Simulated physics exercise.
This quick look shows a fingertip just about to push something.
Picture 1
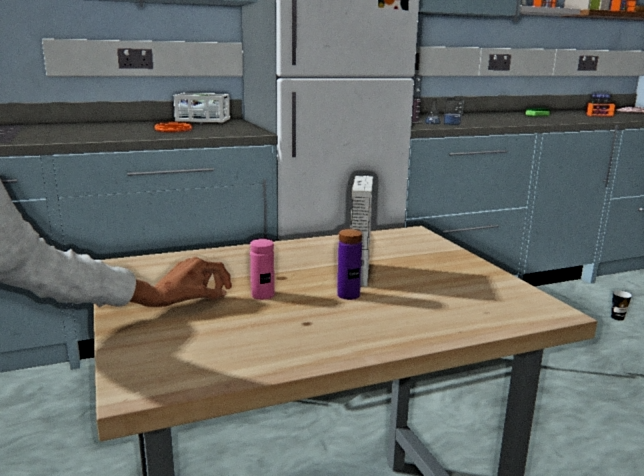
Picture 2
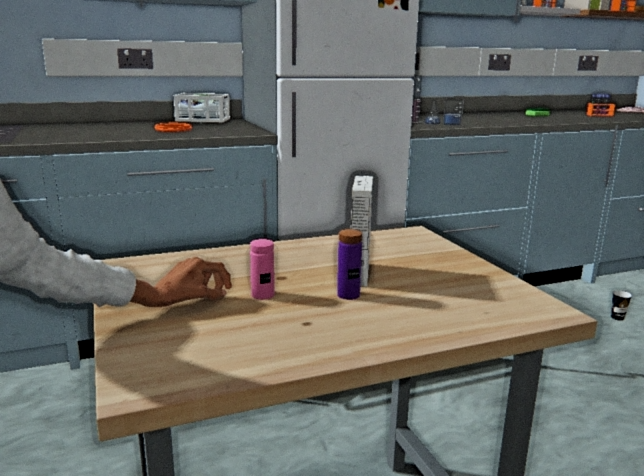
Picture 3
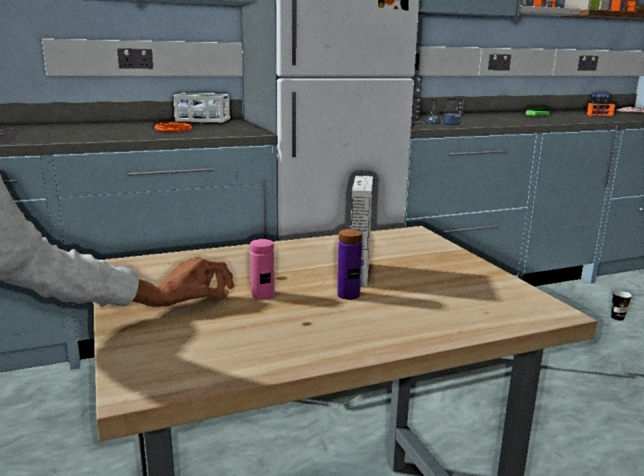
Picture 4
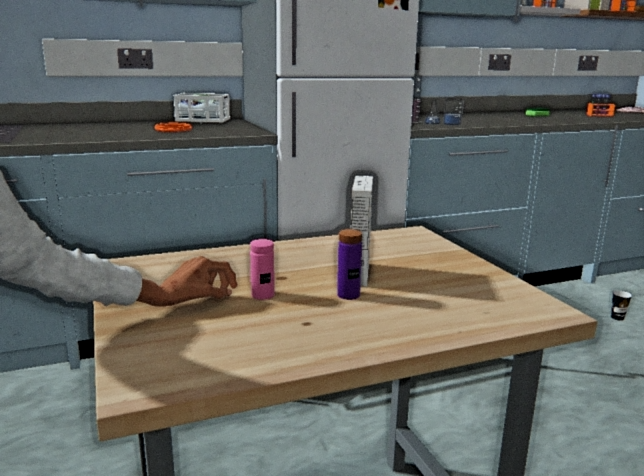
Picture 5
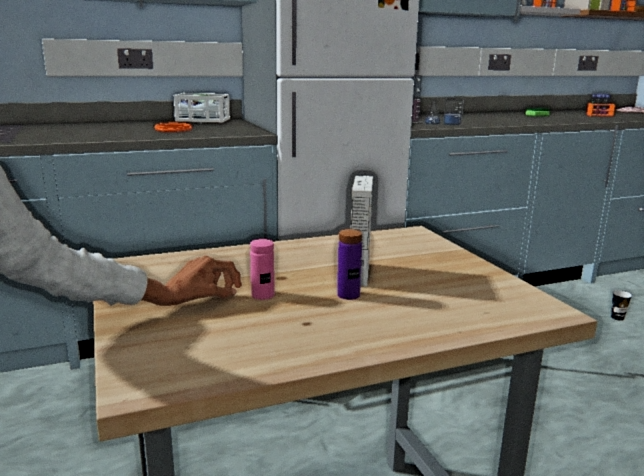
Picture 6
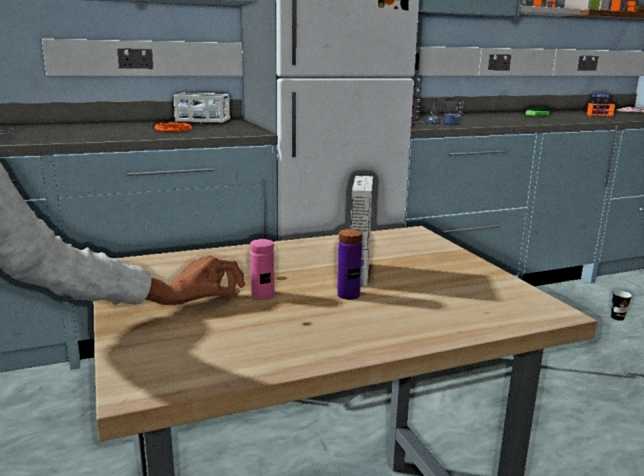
In a kitchen, a hand on a wooden table inches right toward a pink shaker.
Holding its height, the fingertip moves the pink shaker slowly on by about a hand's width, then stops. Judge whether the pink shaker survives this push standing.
Basically it stays erect here.
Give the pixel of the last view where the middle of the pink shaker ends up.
Near (318, 263).
Then, 0.40 s later than the last frame, pink shaker moved a little near (275, 268).
Then, 0.80 s later than the last frame, pink shaker moved about its own width near (295, 265).
Then, 1.10 s later than the last frame, pink shaker moved well along near (310, 263).
When it is over, moved from the start, pink shaker. End places, in pixels of the last picture, pink shaker near (318, 263).
